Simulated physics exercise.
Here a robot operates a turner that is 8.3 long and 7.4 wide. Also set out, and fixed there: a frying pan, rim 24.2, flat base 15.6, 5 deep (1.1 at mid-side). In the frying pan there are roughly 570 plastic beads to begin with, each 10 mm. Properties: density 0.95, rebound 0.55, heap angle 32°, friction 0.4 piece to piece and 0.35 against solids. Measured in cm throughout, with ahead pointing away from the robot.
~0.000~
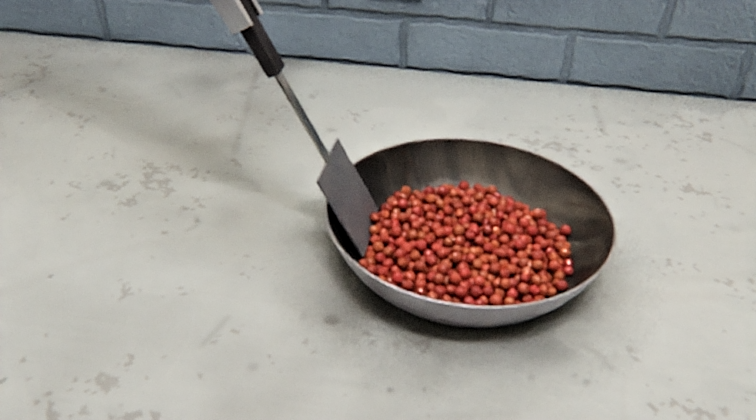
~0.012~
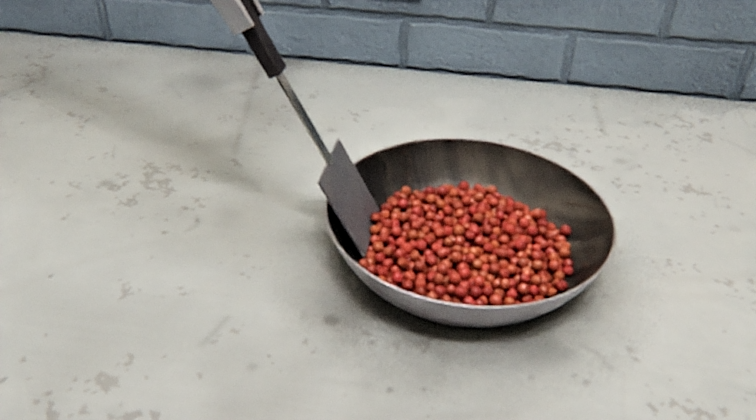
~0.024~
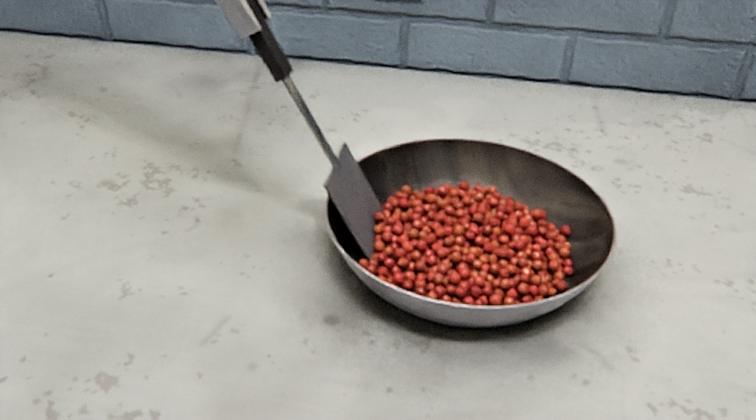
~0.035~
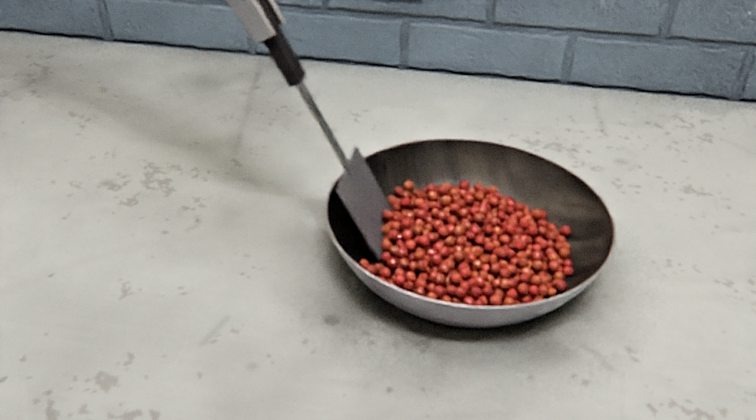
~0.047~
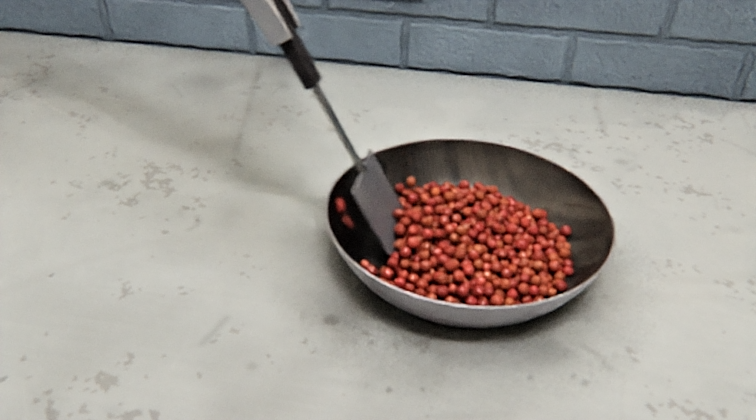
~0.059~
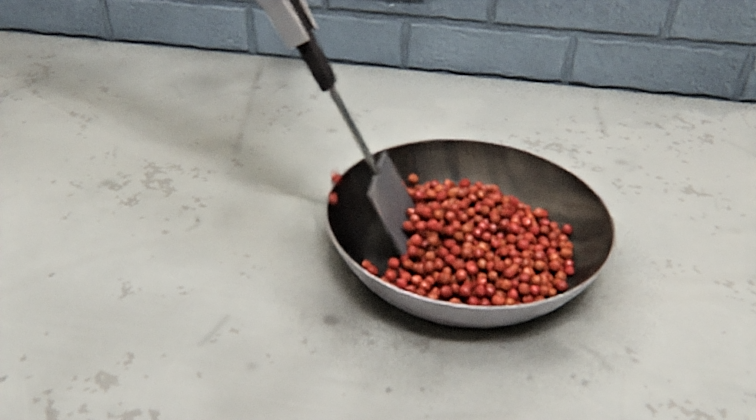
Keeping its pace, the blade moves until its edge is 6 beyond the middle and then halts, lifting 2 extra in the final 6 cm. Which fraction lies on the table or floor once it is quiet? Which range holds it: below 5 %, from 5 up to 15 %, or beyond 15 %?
The range from 5 up to 15 %.
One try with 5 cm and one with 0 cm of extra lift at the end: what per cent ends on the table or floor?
It works out to some 10 per cent for the first setting and some 5 per cent for the second.
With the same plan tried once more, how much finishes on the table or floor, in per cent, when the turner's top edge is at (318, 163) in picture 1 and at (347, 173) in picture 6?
Around 0 per cent finishes there.
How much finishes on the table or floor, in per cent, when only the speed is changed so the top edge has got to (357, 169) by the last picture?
About 0 percent.
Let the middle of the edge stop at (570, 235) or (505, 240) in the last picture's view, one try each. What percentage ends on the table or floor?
Roughly 30 and 5 per cent.
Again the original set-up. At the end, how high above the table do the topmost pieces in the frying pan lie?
About 5.0 centimetres.
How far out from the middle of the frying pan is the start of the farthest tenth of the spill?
65 centimetres, give or take.
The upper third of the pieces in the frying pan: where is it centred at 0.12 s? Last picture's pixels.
It is centred close to (499, 233).
After 0.09 s, sloping 62°, highest piece 14 above the table; 565 in the frying pan, 2 on the blade or in flight.
After 0.12 s, sloping 62°, highest piece 19 above the table; 565 in the frying pan, 2 on the blade or in flight.
After 0.33 s, sloping 62°, highest piece 34 above the table; 515 in the frying pan, 46 on the table or floor, 6 on the blade or in flight.
After 1.38 s, sloping 62°, highest piece 5 above the table; 514 in the frying pan, 53 on the table or floor.
At rest, 514 in the frying pan, 53 on the table or floor. That is 9 % on the table or floor.
